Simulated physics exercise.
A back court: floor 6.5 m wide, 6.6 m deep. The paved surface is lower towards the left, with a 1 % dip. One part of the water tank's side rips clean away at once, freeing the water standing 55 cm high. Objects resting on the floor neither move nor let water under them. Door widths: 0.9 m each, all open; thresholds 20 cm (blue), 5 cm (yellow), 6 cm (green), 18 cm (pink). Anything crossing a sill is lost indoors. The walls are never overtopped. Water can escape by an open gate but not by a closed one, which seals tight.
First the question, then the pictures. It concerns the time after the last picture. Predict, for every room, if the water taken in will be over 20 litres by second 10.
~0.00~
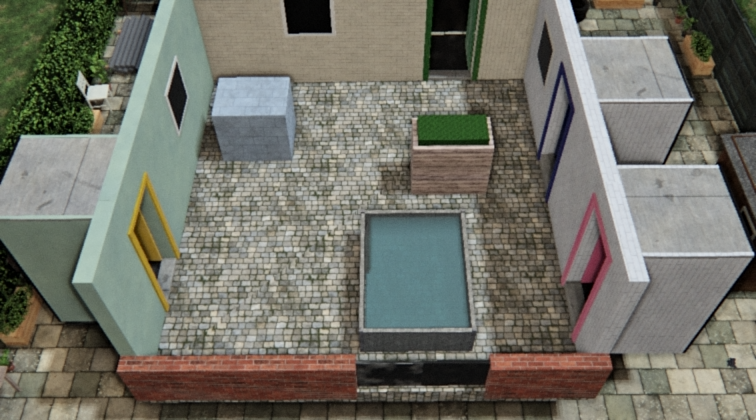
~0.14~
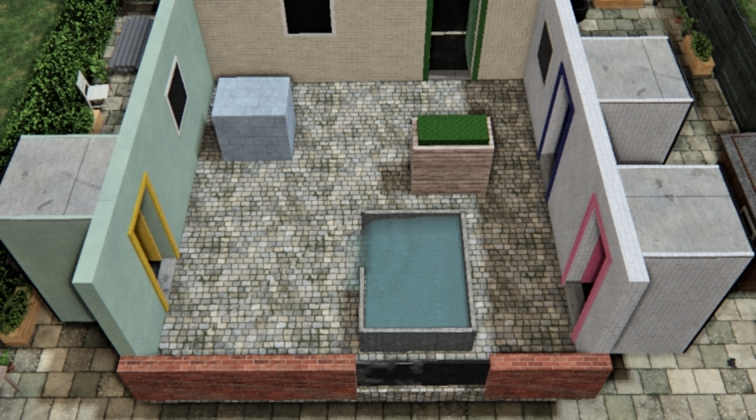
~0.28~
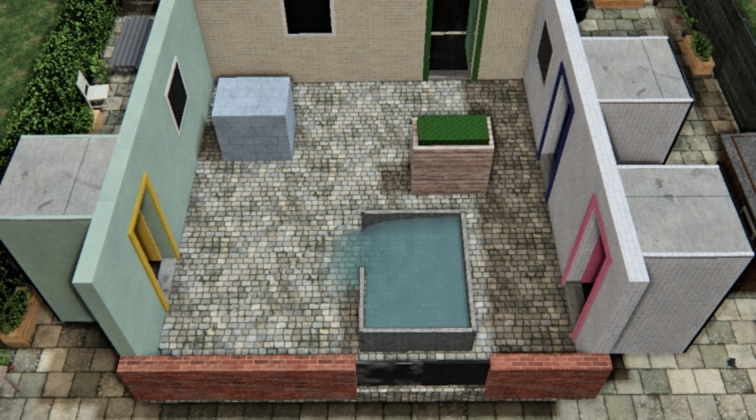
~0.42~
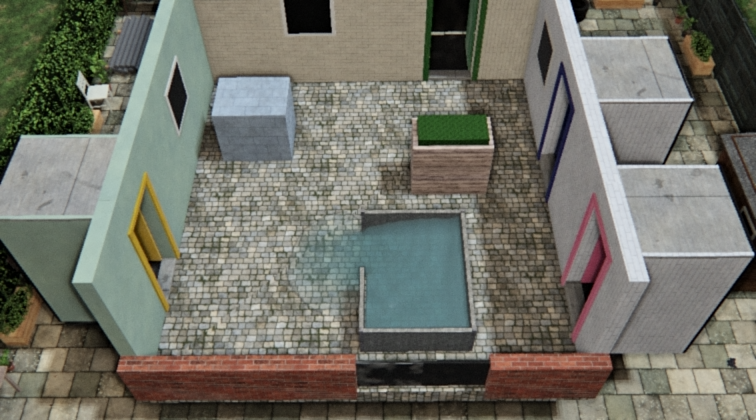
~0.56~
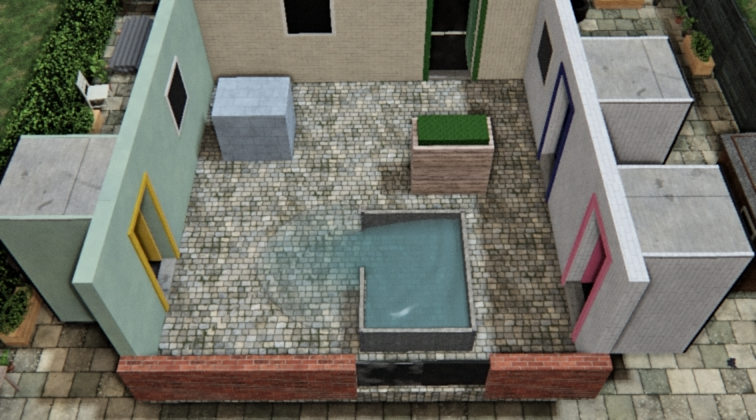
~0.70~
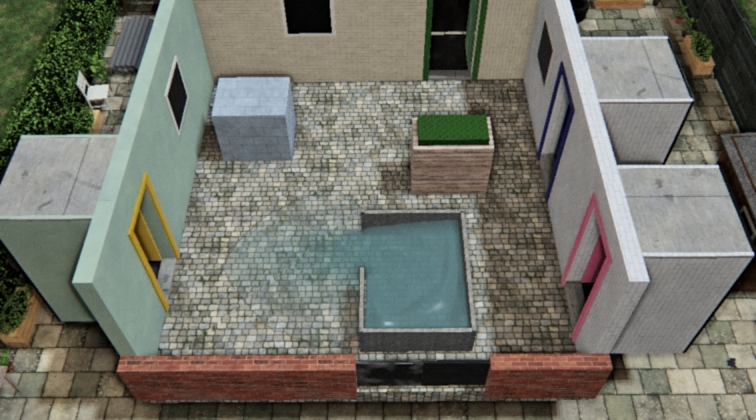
Prediction: For the blue door, not over 20 litres; for the yellow door, over 20 litres; for the green door, not over 20 litres; for the pink door, not over 20 litres.
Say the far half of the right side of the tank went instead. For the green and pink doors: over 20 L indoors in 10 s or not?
Green goes beyond, pink stays inside, judged against that limit.
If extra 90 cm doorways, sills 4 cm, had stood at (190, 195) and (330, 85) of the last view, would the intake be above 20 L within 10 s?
Taking them in order, the first is too much and the second fine.
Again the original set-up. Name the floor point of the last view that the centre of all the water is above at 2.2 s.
Close to (333, 265) in the last picture.
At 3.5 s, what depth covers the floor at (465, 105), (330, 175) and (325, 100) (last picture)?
About 0, 1 and 1 cm respectively.
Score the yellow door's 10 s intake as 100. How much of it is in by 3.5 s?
Share by then: ~ 55 %.
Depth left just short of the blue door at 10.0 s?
Roughly 1.5 cm deep.
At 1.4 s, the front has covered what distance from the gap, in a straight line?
I'd say close to 3.4 m.
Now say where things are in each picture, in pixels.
In the first frame, the water tank at (415, 270) is whole and still, 55 cm deep.
In the second frame, the front is at (357, 291), 0.6 m from the gap at (365, 256); 0.2 m2 of floor is under water; 55 cm left at the back of the water tank.
In the third frame, the front is at (325, 285), 0.8 m from the gap at (365, 256); 0.8 m2 of floor is under water; 55 cm left at the back of the water tank.
In the fourth frame, the front is at (293, 276), 1.2 m from the gap at (365, 256); 1.7 m2 of floor is under water; 54 cm left at the back of the water tank.
In the fifth frame, water pours out at (365, 256) and has run 1.7 m, to (261, 270); typically 5 cm deep outside, 48 cm at the water tank's back.
In the sixth frame, the front is at (229, 268), 2.3 m from the gap at (365, 256); 4.1 m2 of floor is under water; 47 cm left at the back of the water tank.
After 1.4 s water covers 25 % of the floor and is deepest (30 cm) near (358, 248); blue door not reached, yellow door 9 cm at the sill, 11 L in, green door not reached, pink door not reached.
After 2.2 s water covers 35 % of the floor and is deepest (28 cm) near (207, 164); blue door not reached, yellow door 15 cm at the sill, 77 L in, green door not reached, pink door not reached.
After 3.5 s water covers 35 % of the floor and is deepest (26 cm) near (214, 87); blue door not reached, yellow door 15 cm at the sill, 167 L in, green door not reached, pink door not reached.
After 6.0 s water covers 60 % of the floor and is deepest (12 cm) near (213, 93); blue door not reached, yellow door 11 cm at the sill, 256 L in, green door not reached, pink door not reached.
After 10.0 s water covers 85 % of the floor and is deepest (10 cm) near (212, 99); blue door 2 cm at the sill, 0 L in, yellow door 8 cm at the sill, 305 L in, green door 3 cm at the sill, 0 L in, pink door 2 cm at the sill, 0 L in.
